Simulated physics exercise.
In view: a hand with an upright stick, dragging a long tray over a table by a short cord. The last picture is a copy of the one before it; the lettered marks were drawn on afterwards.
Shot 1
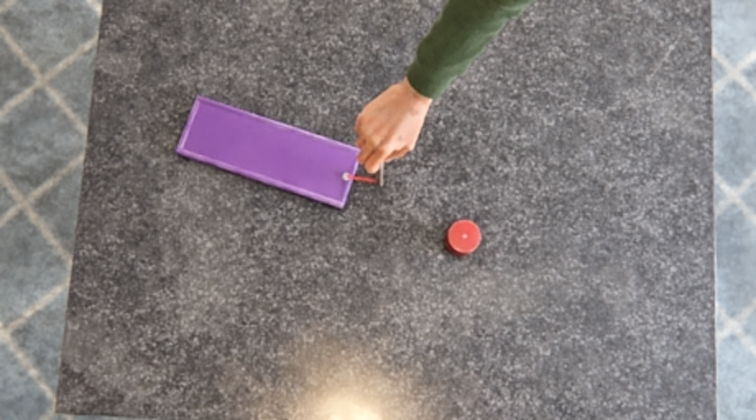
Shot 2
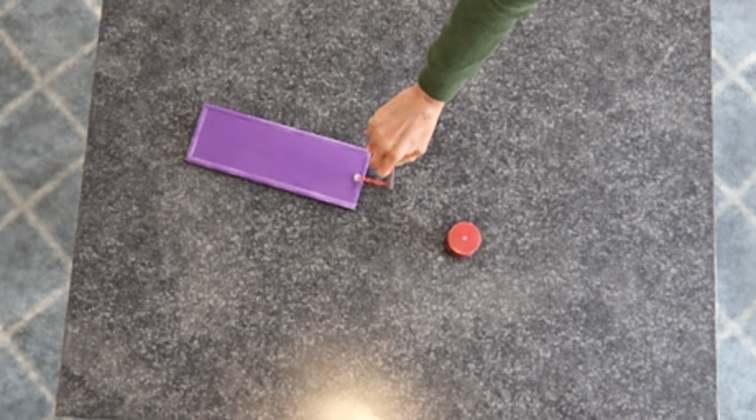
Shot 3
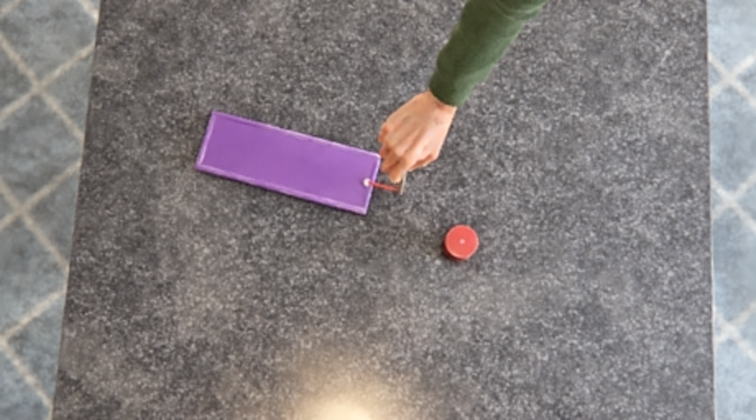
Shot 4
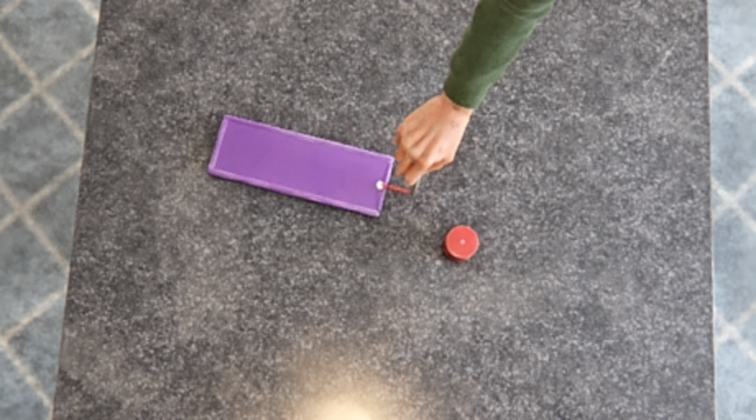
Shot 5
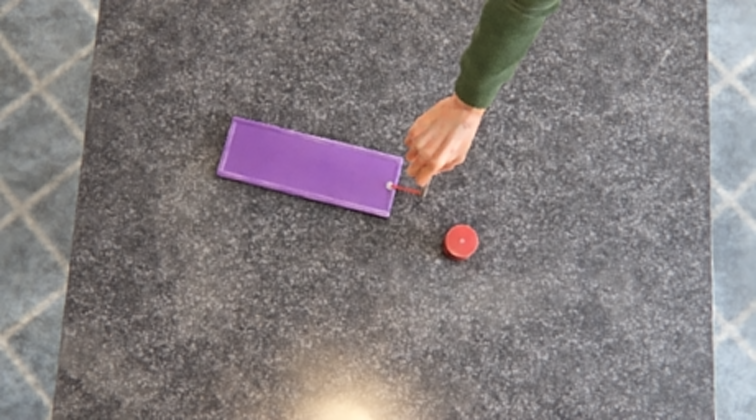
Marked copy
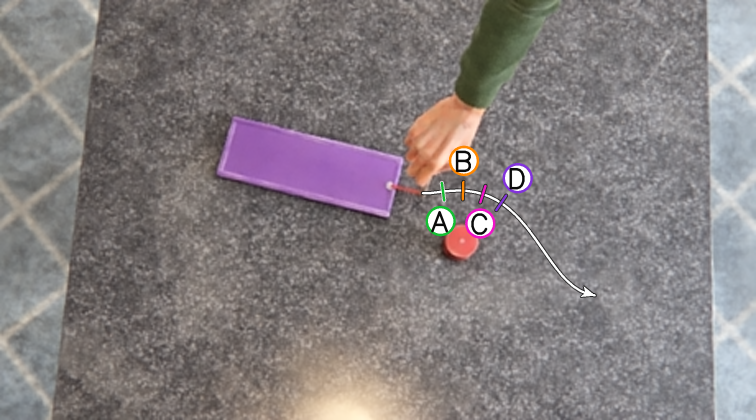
A hand in a green sleeve, gripping a small upright stick, drags a long purple tray by a short red cord across a speckled dark grey table, seen from above. The tray slides slowly rightward and slightly down, its angle barely changing. A round red tin sits to the right, apart from the tray and nearly unmoving, with patterned blue-grey flooring visible beyond the table's sides.
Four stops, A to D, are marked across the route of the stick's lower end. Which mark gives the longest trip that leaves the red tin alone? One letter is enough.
It can go as far as D.
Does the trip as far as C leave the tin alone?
Yes.
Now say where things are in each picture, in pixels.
The first frame shows purple tray (269, 151); red tin (463, 239).
The second frame shows purple tray (278, 155); red tin (463, 241).
The third frame shows purple tray (288, 162); red tin (460, 244).
The fourth frame shows purple tray (300, 165); red tin (460, 244).
The fifth frame shows purple tray (310, 166); red tin (460, 243).
On the copy, A at (443, 192); B at (463, 191); C at (483, 194); D at (501, 203); the route from (423, 193) via (520, 220) to (595, 295).
On D. First, foot of the stick (450, 191), middle of the tray (336, 170).
Then, foot of the stick (478, 193), middle of the tray (363, 175).
Finally, foot of the stick (501, 203), middle of the tray (386, 179); nothing has been touched.
By contrast, A is safe but short; B is safe but short; C is safe but short.
